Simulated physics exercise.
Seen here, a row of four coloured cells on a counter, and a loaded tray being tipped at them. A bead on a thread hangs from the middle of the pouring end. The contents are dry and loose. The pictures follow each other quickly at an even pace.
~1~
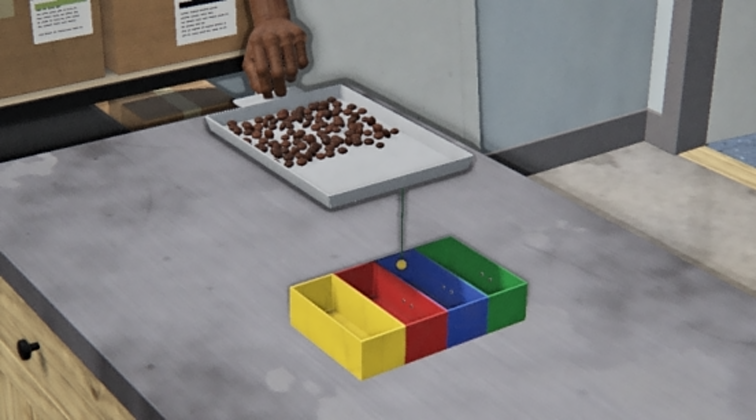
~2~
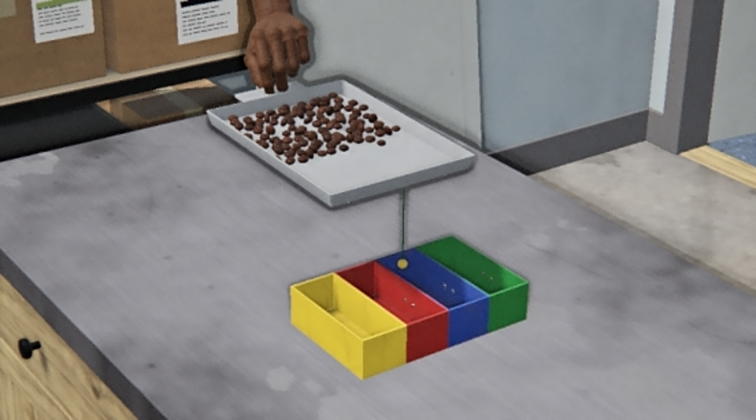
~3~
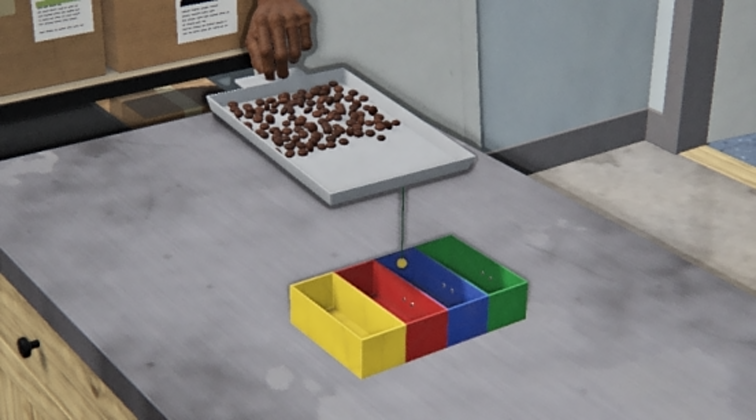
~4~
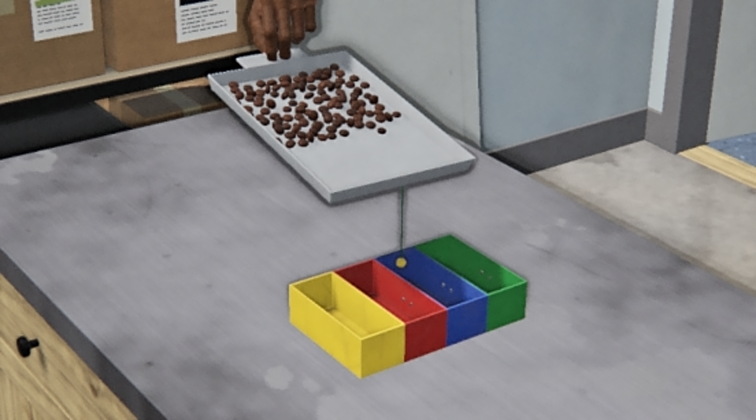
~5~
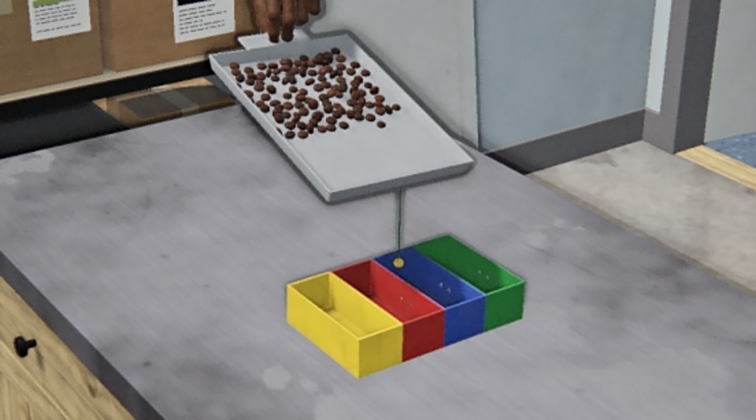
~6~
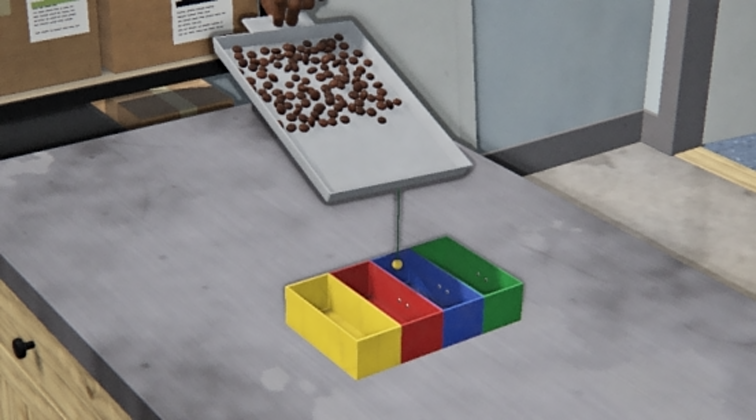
A hand steadily raises the back of a tray of brown pieces above four coloured cells.
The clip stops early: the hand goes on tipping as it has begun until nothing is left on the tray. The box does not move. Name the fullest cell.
The green cell gets the most.
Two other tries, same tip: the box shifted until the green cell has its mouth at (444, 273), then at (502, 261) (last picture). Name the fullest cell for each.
One: Green. Two: The cell in blue.
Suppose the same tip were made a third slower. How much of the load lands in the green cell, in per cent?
Close to 40 per cent.
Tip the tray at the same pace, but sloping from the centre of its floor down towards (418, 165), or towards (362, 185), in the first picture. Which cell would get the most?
The first try: Green. The second: The cell in yellow.
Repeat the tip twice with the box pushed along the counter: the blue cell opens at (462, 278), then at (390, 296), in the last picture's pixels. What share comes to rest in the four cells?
The first gives 90 %, the second 40 %.
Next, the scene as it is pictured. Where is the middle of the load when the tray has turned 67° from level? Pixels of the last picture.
Near (421, 163).
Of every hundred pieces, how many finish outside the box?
Roughly 30 in a hundred.
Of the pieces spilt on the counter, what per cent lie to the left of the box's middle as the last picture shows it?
About 0 per cent.
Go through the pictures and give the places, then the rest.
In the first picture, corners of the pouring end near (330, 193) and (468, 155), level; middle of the load near (301, 133), flat chocolate drops; bead on its thread near (401, 265); yellow cell near (383, 349); red cell near (426, 334); blue cell near (467, 319); green cell near (507, 305).
In the second picture, corners of the pouring end near (332, 192) and (469, 154), level; middle of the load near (303, 129).
In the third picture, corners of the pouring end near (332, 191) and (469, 155), tipped barely, lowest at the right corner; middle of the load near (302, 119).
In the fourth picture, corners of the pouring end near (332, 189) and (469, 157), tipped a little, lowest at the right corner; middle of the load near (303, 105).
In the fifth picture, corners of the pouring end near (332, 189) and (468, 159), tipped clearly, lowest at the right corner; middle of the load near (304, 92).
In the sixth picture, corners of the pouring end near (332, 190) and (467, 163), tipped clearly, lowest at the right corner; middle of the load near (306, 81); yellow cell near (378, 349); red cell near (421, 334); blue cell near (463, 319); green cell near (502, 305).
Shortly afterwards, tray tipped steeply; all but a few on the tray; a little falling or outside the box.
Next, tray tipped past a quarter turn; near a quarter on the tray; near a quarter in the green cell; a little in the blue cell; a little in the red cell; only a few in the yellow cell; near a third falling or outside the box.
Some moments later, tray tipped past a quarter turn; near a third in the green cell; near a quarter in the blue cell; a little in the red cell; only a few in the yellow cell; near a quarter falling or outside the box.
In the end, tray tipped past a quarter turn; near a third in the green cell; near a quarter in the blue cell; a little in the red cell; only a few in the yellow cell; near a quarter outside the box.
